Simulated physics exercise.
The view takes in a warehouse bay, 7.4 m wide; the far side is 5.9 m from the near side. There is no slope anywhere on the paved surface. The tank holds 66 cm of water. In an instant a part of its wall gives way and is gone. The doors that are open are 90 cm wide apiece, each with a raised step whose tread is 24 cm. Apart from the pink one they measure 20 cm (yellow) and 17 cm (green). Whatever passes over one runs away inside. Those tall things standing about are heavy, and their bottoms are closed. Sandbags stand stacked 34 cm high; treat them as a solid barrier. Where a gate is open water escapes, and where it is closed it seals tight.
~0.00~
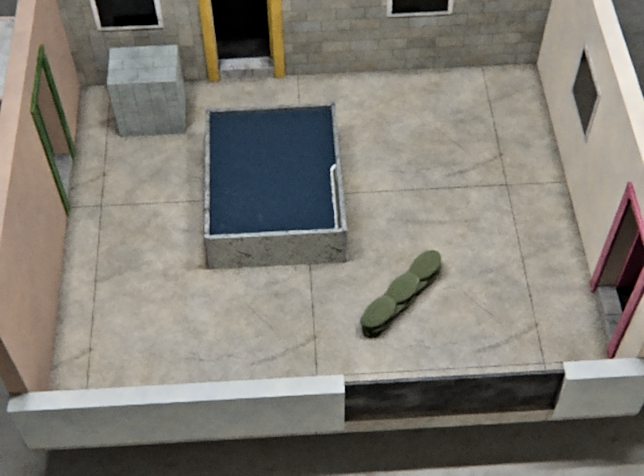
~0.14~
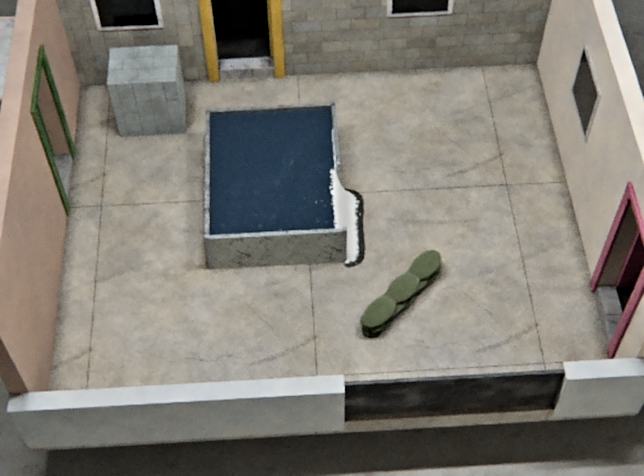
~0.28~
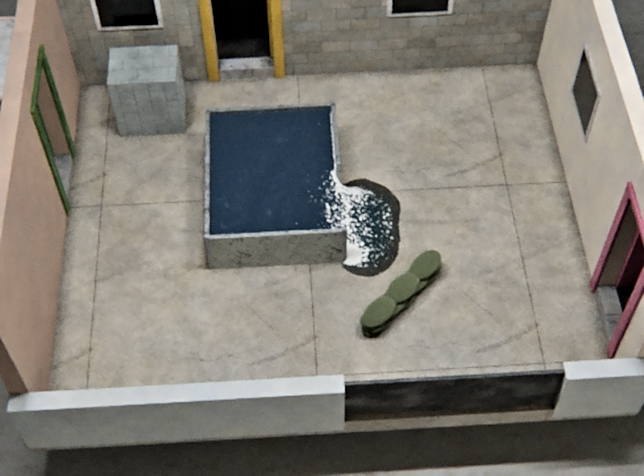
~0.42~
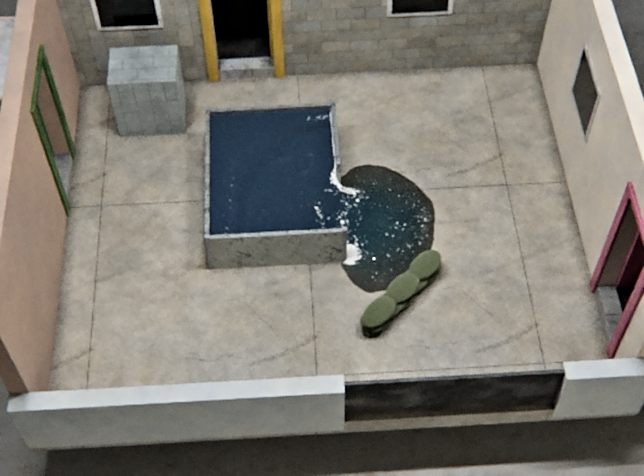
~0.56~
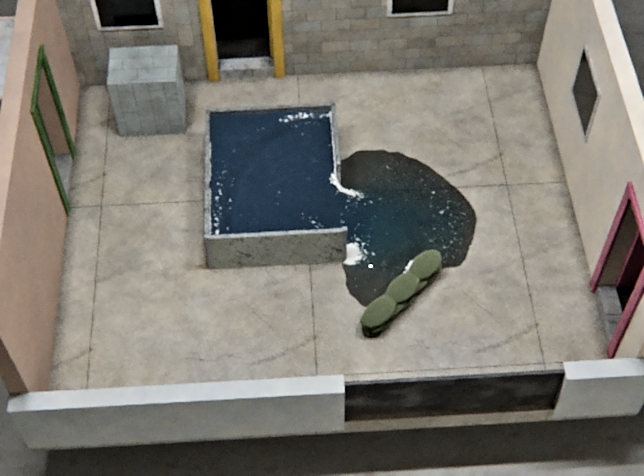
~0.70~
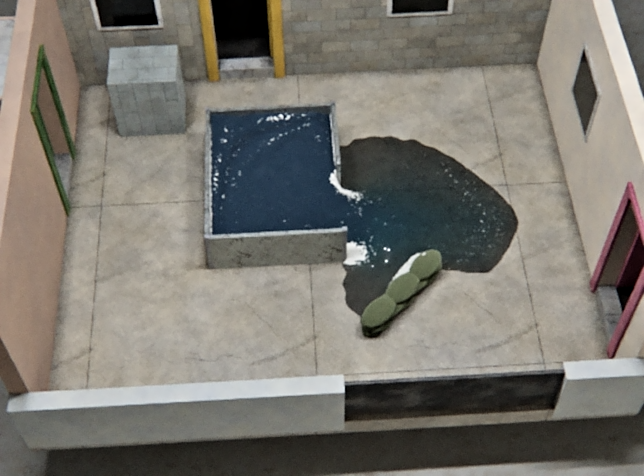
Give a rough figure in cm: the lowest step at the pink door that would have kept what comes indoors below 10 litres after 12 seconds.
I would say 11 cm.
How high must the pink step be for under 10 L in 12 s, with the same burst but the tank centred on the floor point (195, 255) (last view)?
A minimum of about 11.0 cm.
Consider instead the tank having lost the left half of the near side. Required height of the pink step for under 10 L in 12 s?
Then 11.5 cm.
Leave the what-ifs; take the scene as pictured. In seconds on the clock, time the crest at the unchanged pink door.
Roughly at 2.4 s.
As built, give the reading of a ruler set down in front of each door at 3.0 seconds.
Yellow 0, pink 12, green 0 cm.
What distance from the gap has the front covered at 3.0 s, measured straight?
Near 4.6 metres, give or take.
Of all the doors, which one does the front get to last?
That's the green door.
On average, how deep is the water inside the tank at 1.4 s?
About 45 centimetres on average.
After 1.4 s water covers 25 % of the floor, deepest (42 cm) near (409, 272); it has not reached the pink door.
After 3.0 s water covers 45 % of the floor, deepest (34 cm) near (538, 69); 12 cm at the pink door, 0 litres in over its 17 cm step.
After 12.0 s water covers 95 % of the floor, deepest (13 cm) near (169, 156); 7 cm at the pink door, 0 litres in over its 17 cm step.
At the pink door as built, the water arrived by 1.6 s and peaked near 15 cm at 2.4 s.
With a step of 10 cm, 17 litres would have come in within the 12 s; with 13.5 cm, 3 litres. So under 10 litres takes about 11 cm.
